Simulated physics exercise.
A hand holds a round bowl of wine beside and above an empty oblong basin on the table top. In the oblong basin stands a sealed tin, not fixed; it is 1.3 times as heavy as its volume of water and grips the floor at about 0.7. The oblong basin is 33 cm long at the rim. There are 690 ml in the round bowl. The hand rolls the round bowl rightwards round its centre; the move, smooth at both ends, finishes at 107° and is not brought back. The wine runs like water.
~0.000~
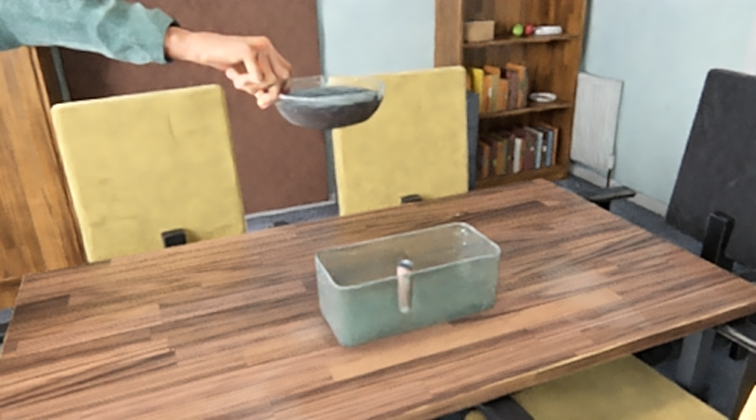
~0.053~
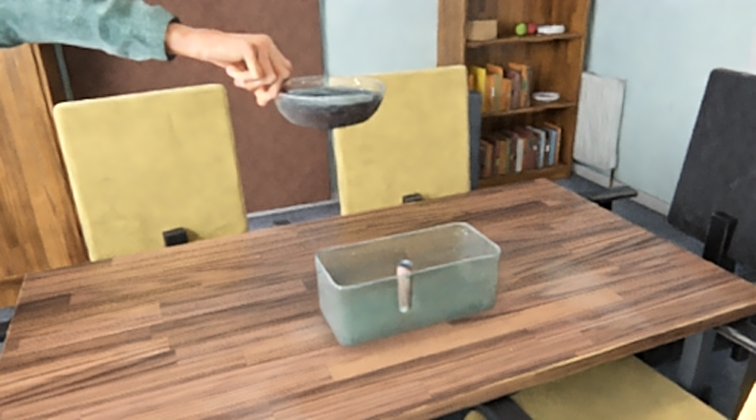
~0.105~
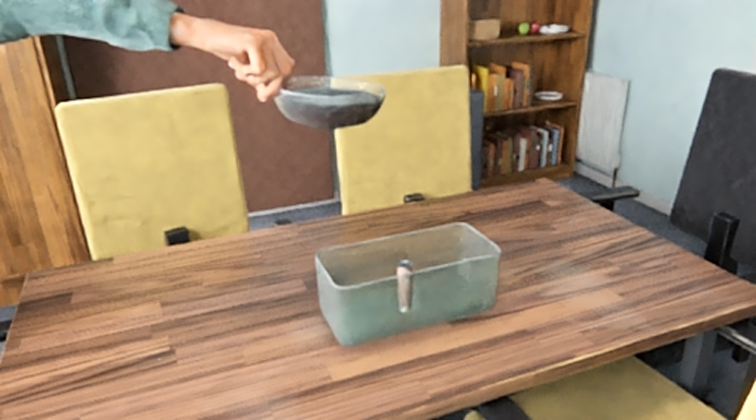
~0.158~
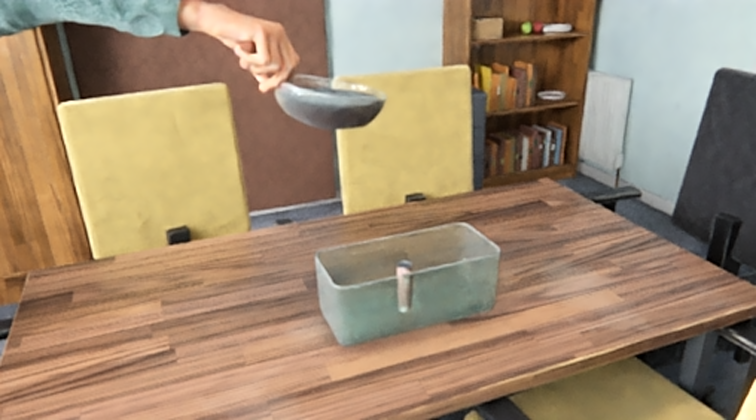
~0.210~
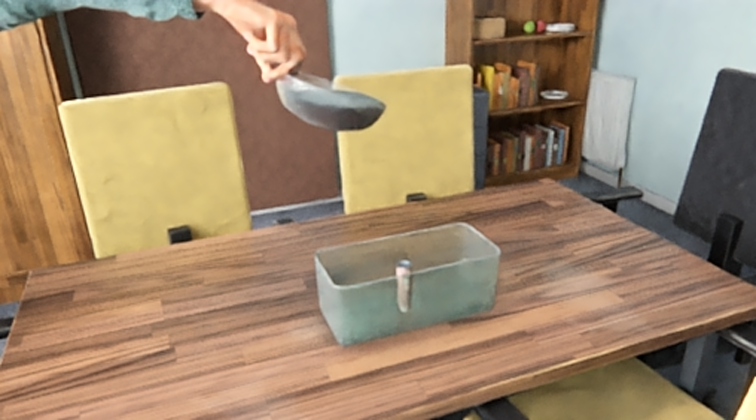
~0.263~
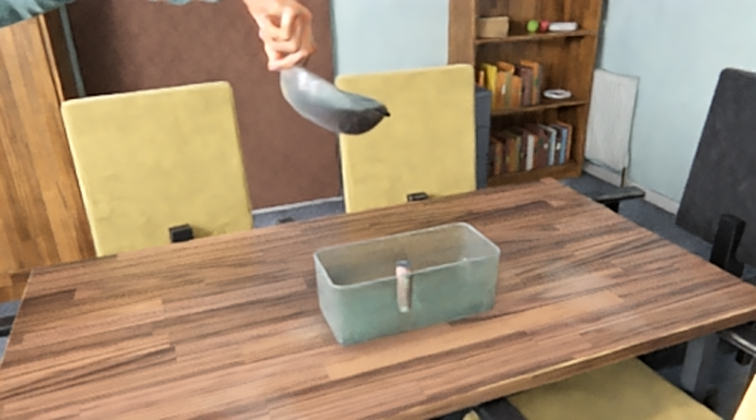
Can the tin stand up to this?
It falls.
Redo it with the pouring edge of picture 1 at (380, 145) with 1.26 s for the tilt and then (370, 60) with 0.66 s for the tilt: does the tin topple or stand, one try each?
First it keeps standing; then it topples.
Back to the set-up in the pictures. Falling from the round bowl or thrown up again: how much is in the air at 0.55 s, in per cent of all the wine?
About 76 per cent.
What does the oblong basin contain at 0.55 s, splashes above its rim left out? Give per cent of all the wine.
Some 20 per cent.
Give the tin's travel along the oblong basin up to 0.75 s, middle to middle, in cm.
Some 2 cm.
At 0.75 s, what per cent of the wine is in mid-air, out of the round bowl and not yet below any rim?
Some 10 per cent.
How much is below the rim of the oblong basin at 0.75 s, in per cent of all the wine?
Near 90 in a hundred.
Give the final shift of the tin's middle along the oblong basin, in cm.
Some 6.5 cm.
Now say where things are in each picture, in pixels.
In the first frame, tilt 0°; pouring edge (380, 82); surface from (276, 102) to (376, 90); the oblong basin's rim runs from (325, 271) to (483, 237); the tin's top is at (405, 266).
In the second frame, tilt 1°; pouring edge (380, 84); surface from (277, 101) to (376, 92).
In the third frame, tilt 6°; pouring edge (381, 88); surface from (277, 99) to (377, 94).
In the fourth frame, tilt 13°; pouring edge (382, 95); surface from (279, 97) to (378, 96).
In the fifth frame, tilt 22°; pouring edge (381, 103); surface from (282, 96) to (380, 99); 1 per cent is over the edge.
In the sixth frame, tilt 32°; pouring edge (380, 114); surface from (286, 96) to (369, 103); 8 per cent is over the edge.
Then, 0.55 s in, the tilt is 94° and 3 per cent is still to pour; the tin stands where it began.
Then, 0.75 s in, the tilt is 107° and 0 per cent is still to pour; the tin leans 18°.
Then, 0.97 s in, the tilt is 107° and 0 per cent is still to pour; the tin lies on its side.
Then, 1.21 s in, the tilt is 107° and 0 per cent is still to pour; the tin lies on its side.
Finally, the tin lies on its side.
